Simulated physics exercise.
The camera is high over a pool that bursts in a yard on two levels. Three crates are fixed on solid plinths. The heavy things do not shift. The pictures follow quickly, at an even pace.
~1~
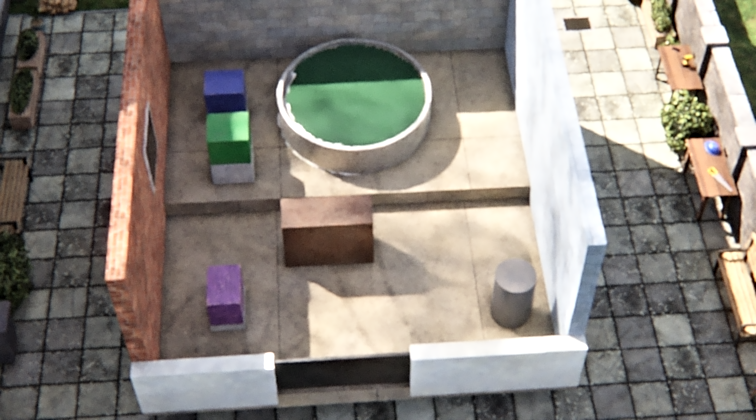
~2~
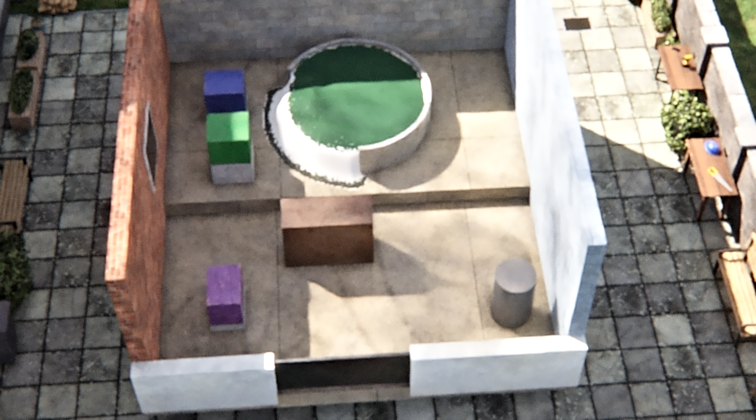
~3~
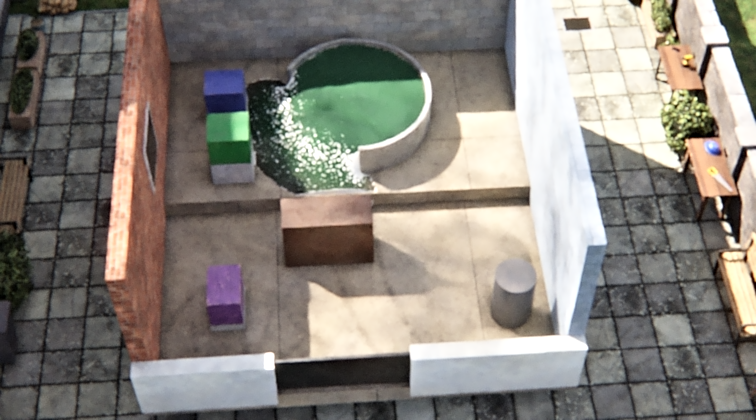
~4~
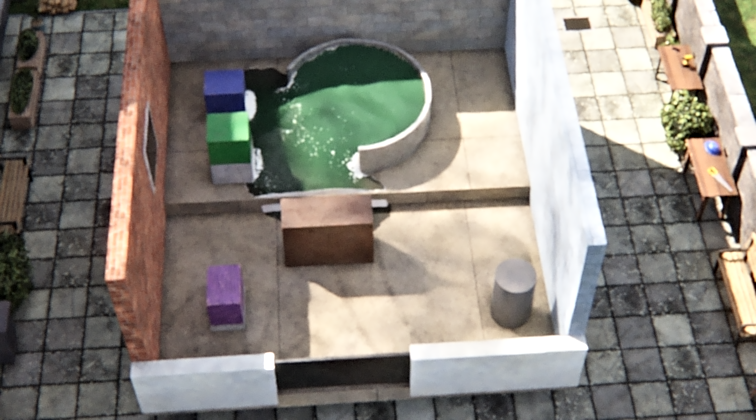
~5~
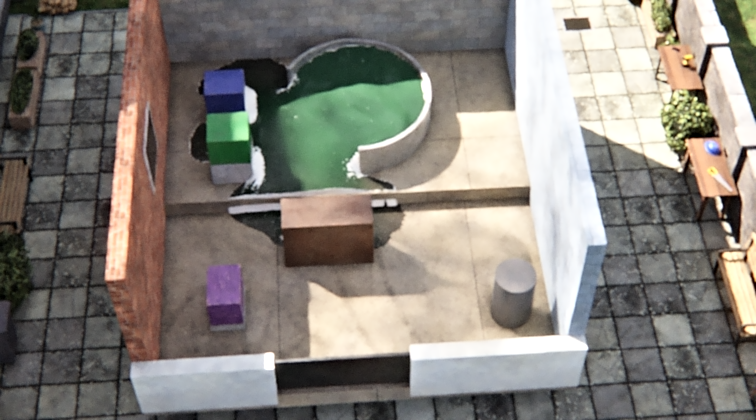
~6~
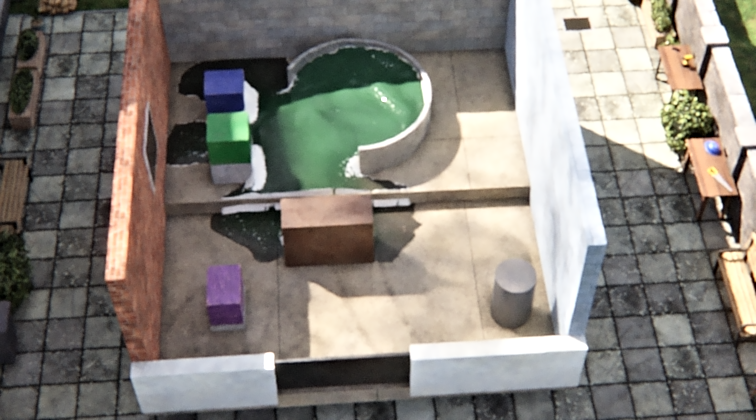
Round pool of green water bursting open at its lower left, flooding around coloured blocks and spilling over a step past a brown box.
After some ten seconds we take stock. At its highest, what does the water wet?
The blue crate gets wet; the purple crate gets wet; the green crate stays dry.
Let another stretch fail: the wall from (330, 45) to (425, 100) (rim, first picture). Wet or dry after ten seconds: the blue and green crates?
My reading: Blue crate remains dry; green crate escapes it.
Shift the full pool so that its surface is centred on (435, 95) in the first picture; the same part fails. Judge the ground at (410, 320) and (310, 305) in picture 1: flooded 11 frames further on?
In that order: Under water, clear.
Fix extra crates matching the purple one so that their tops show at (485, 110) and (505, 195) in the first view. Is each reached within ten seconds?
One after the other: Keeps dry, is soaked.
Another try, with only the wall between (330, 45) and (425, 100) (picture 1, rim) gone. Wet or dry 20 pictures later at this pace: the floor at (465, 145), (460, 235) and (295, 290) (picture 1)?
In turn: Wet, flooded, free of water.
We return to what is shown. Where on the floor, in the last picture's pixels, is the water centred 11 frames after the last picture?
Close to (285, 160).
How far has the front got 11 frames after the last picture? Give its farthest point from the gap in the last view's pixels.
Near (158, 387).
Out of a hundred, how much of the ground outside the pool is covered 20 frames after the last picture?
Some 60 per cent.
A moment on, water covers 30 % of the floor; the blue crate water round its plinth, the purple crate water round its plinth, the green crate water round its plinth.
Next, water covers 45 % of the floor; the blue crate water round its plinth, the purple crate water round its plinth, the green crate water round its plinth.
Then, water covers 60 % of the floor; the blue crate water round its plinth, the purple crate water round its plinth, the green crate water round its plinth.
Later, water covers 90 % of the floor; the blue crate water round its plinth, the purple crate water round its plinth, the green crate water round its plinth.
In the end, water covers 90 % of the floor; the blue crate was topped, the purple crate was topped, the green crate stayed above the water.
